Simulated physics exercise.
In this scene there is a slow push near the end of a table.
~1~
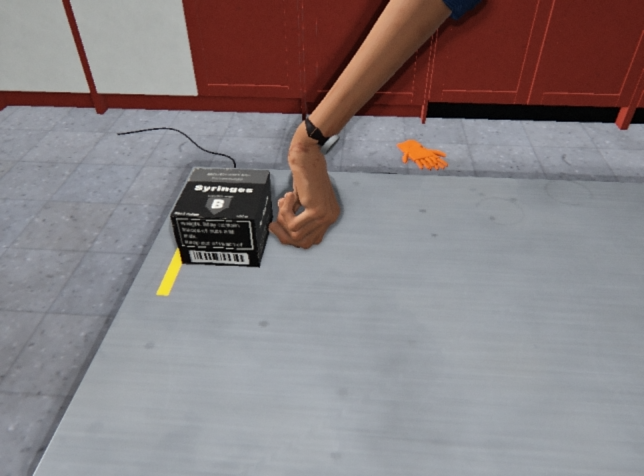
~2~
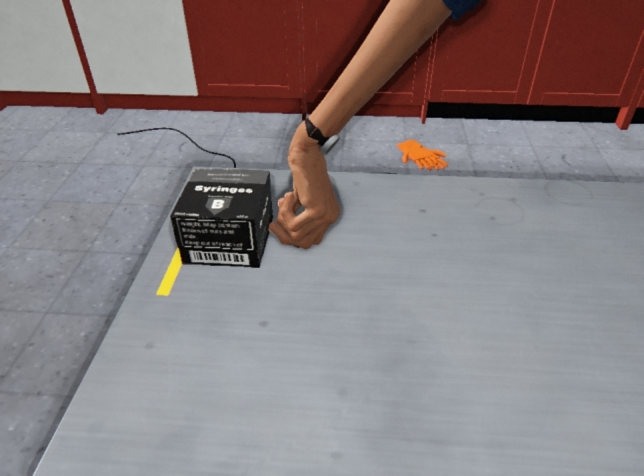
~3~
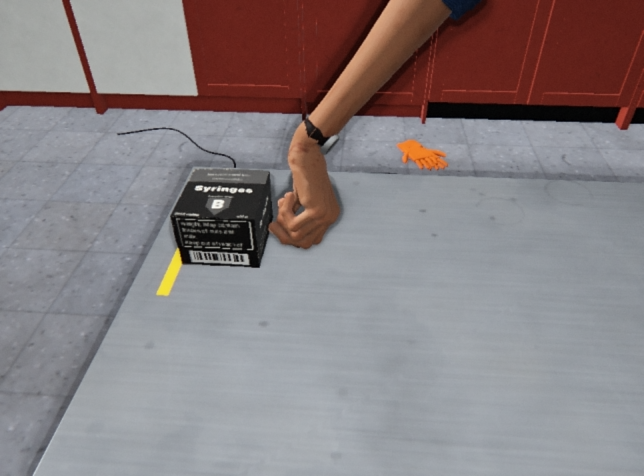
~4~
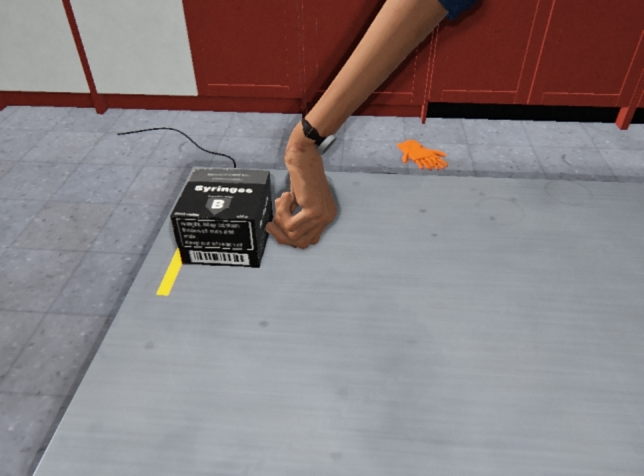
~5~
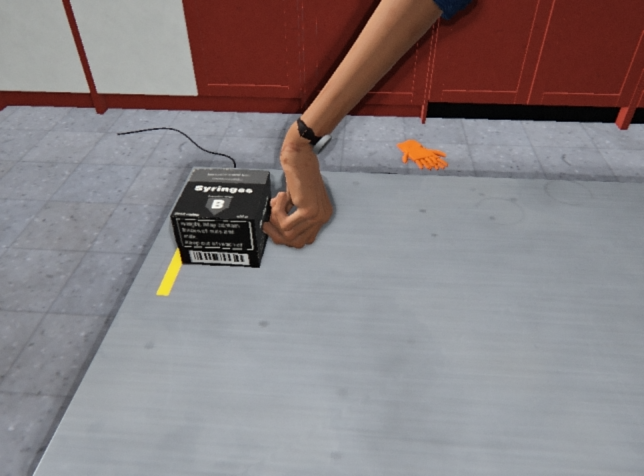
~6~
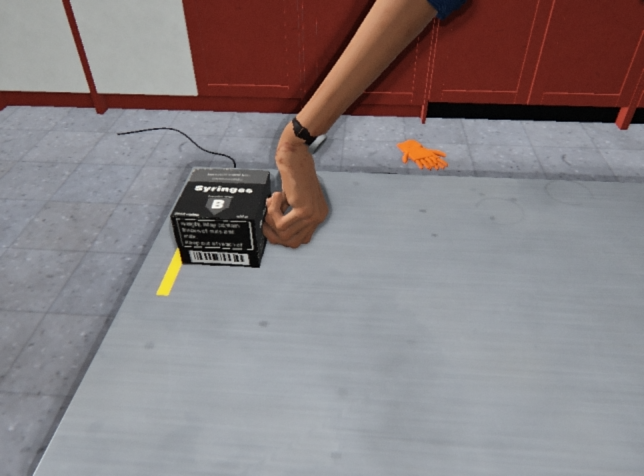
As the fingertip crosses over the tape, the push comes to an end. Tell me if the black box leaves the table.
I reckon it ends up away from the table after all.
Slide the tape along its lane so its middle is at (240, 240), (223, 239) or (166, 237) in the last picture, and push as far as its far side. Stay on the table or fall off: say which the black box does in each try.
One after another: It remains on top; remains on top; falls off the table.
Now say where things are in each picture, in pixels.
Black box (226, 217), in the first picture.
Black box (226, 217), in the second picture.
Black box (226, 217), in the third picture.
Black box (226, 217), in the fourth picture.
Black box (226, 217), in the fifth picture.
Black box (226, 217), in the sixth picture.
Then, 1.48 s later than the last frame, black box on its side near (121, 251).
When it is over, the black box falls off the table.
